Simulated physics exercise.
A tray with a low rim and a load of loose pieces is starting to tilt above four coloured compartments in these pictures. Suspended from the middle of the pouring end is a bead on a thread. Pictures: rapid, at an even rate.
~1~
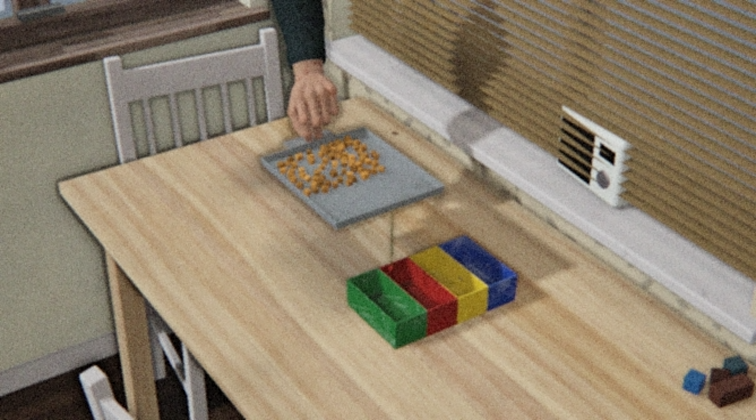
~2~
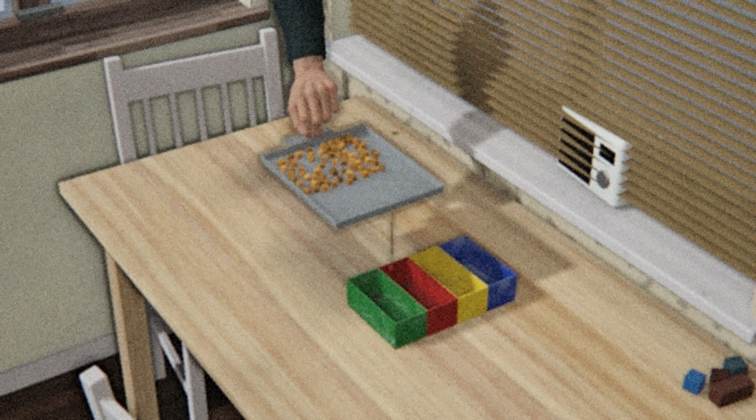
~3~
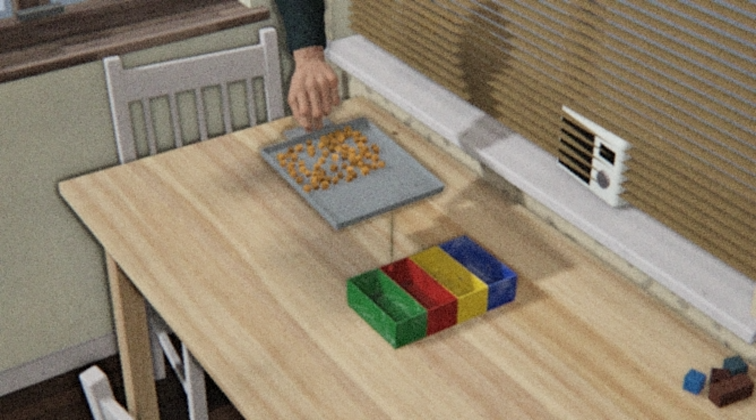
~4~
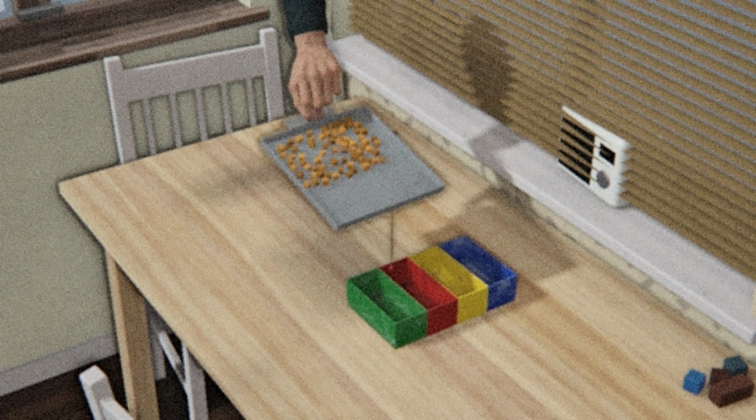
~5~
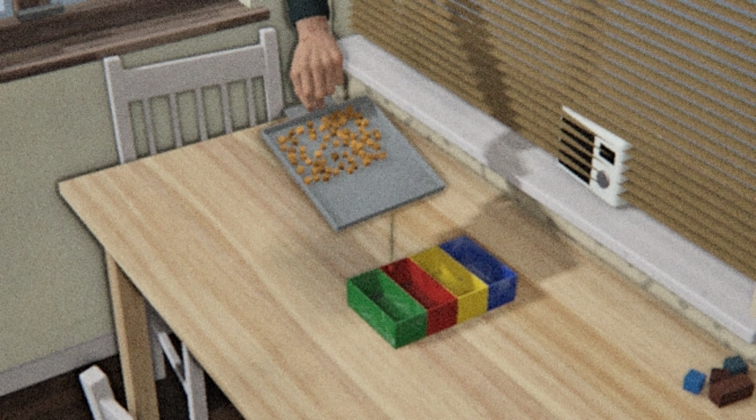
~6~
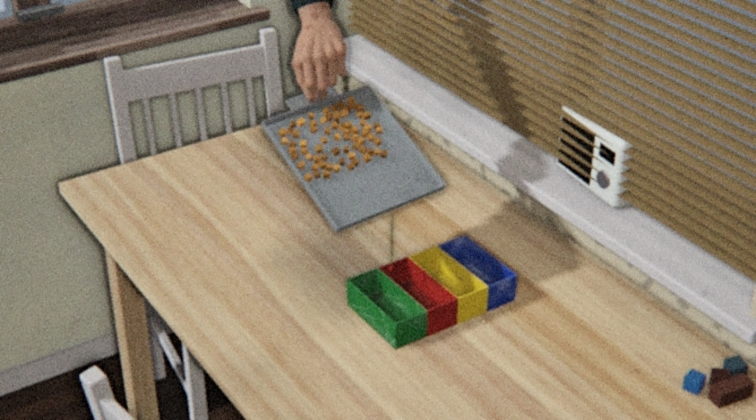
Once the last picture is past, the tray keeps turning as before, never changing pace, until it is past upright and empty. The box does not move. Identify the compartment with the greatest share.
Greatest share: Green.
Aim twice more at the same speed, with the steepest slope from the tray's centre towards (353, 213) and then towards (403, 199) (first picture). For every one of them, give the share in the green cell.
Lab note: Try one about 20 %, try two 0 %.
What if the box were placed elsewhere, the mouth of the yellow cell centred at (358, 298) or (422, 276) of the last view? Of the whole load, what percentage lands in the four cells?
Try 1: Some 80 %; try 2: Some 80 %.
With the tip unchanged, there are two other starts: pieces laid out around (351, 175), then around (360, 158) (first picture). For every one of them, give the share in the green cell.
About 30 % and 20 %.
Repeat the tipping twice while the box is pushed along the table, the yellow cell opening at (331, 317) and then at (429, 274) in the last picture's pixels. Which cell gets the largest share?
First place: The blue one; second place: The cell in green.
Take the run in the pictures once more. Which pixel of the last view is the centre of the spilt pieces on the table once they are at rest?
Look around (354, 341) in the last picture.
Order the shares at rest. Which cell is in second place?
The cell in red.
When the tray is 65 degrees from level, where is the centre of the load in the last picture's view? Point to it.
The middle of the pieces lands at roughly (369, 207).
Soon, tray tipped steeply; nearly all on the tray; a small part falling or outside the box.
A while on, tray tipped past a quarter turn; about a third on the tray; about a quarter in the green cell; a small part in the red cell; about a third falling or outside the box.
Towards the end, tray tipped past a quarter turn; about a third in the green cell; about a quarter in the red cell; about half falling or outside the box.
Finally, tray tipped past a quarter turn; about a third in the green cell; about a quarter in the red cell; none in the yellow cell; none in the blue cell; about half outside the box.
